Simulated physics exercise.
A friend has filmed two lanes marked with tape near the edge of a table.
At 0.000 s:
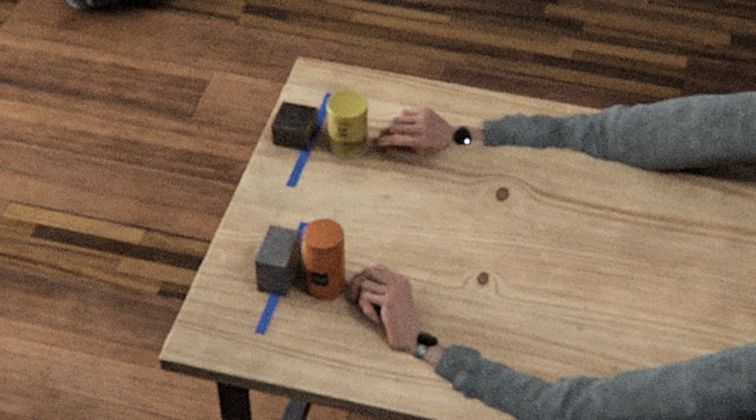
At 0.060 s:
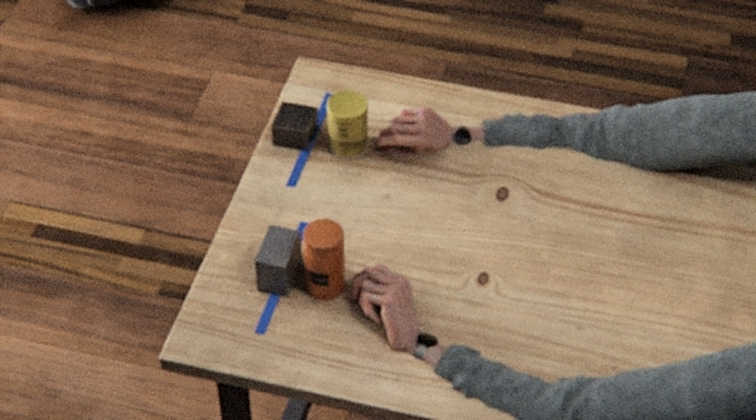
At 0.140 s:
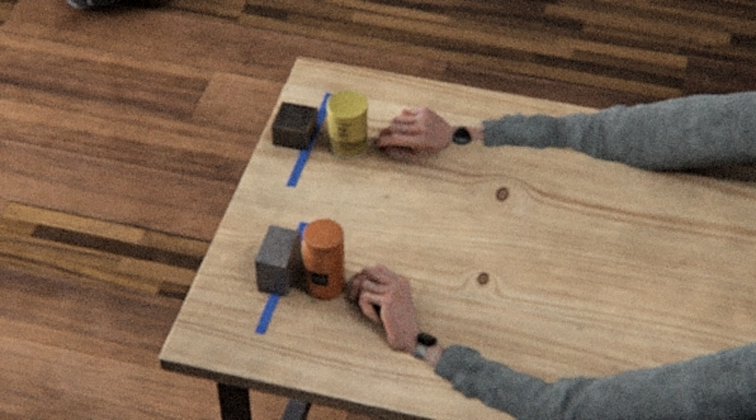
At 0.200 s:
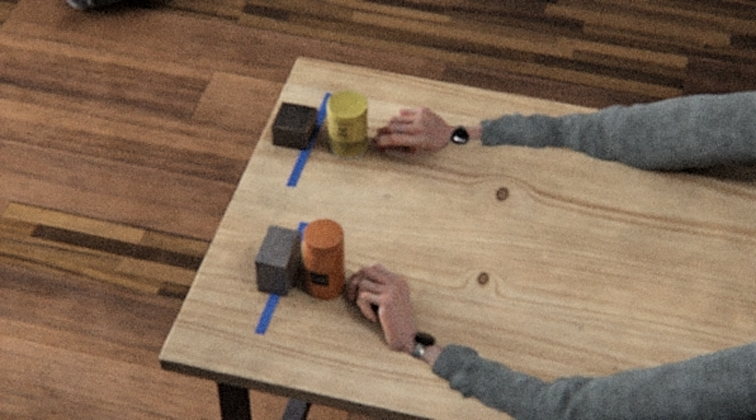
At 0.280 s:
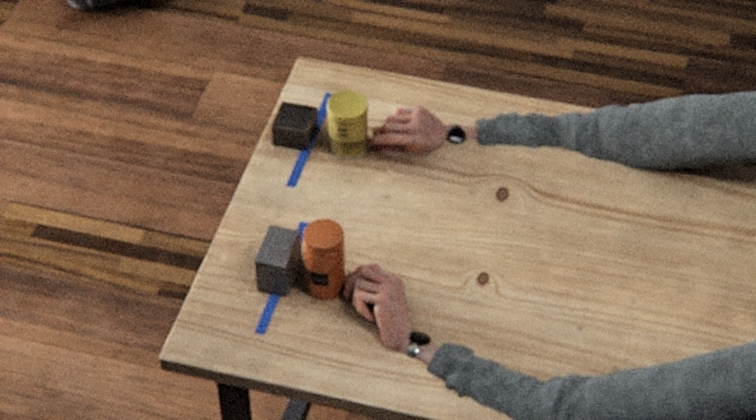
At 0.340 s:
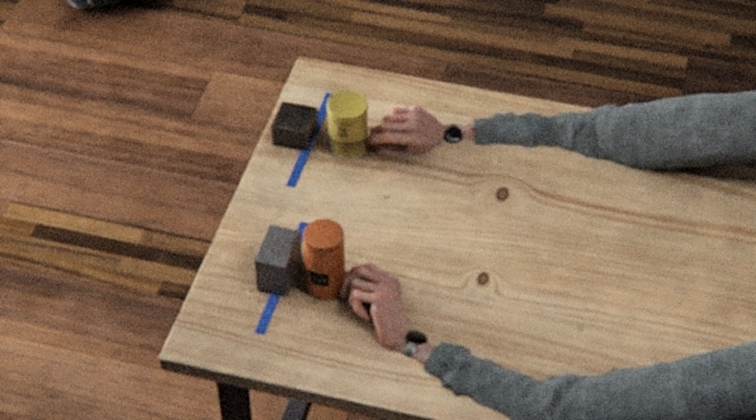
On a light wooden table above a dark plank floor, a black block and yellow tin sit near a grey block and orange jar, beside strips of blue tape. Two hands in grey sleeves, one behind each container, shift very slightly left toward them, while the blocks and containers stay still.
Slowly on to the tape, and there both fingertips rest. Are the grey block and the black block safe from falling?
In the end the grey block is still on the table, the black block drops to the floor.
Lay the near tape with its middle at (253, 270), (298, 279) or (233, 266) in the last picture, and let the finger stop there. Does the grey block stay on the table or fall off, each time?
One after another: It drops off; does not fall; drops to the floor.
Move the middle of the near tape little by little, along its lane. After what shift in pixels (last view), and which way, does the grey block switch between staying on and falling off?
Roughly 20 pixels left.
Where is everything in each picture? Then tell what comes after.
Grey block (279, 261); black block (295, 126); yellow tin (348, 125), in the first frame.
Black block (295, 126); orange jar (324, 260), in the second frame.
Grey block (279, 261); yellow tin (348, 125), in the third frame.
Black block (295, 126); orange jar (324, 260), in the fourth frame.
Grey block (279, 261); yellow tin (348, 125), in the fifth frame.
Grey block (279, 261); black block (295, 126); orange jar (324, 260), in the sixth frame.
By 1.64 s, grey block shifted about its own width near (223, 249); black block dropping near (241, 181).
When it is over (2.2 s), the grey block stays on the table, near (223, 249); the black block goes over the edge.
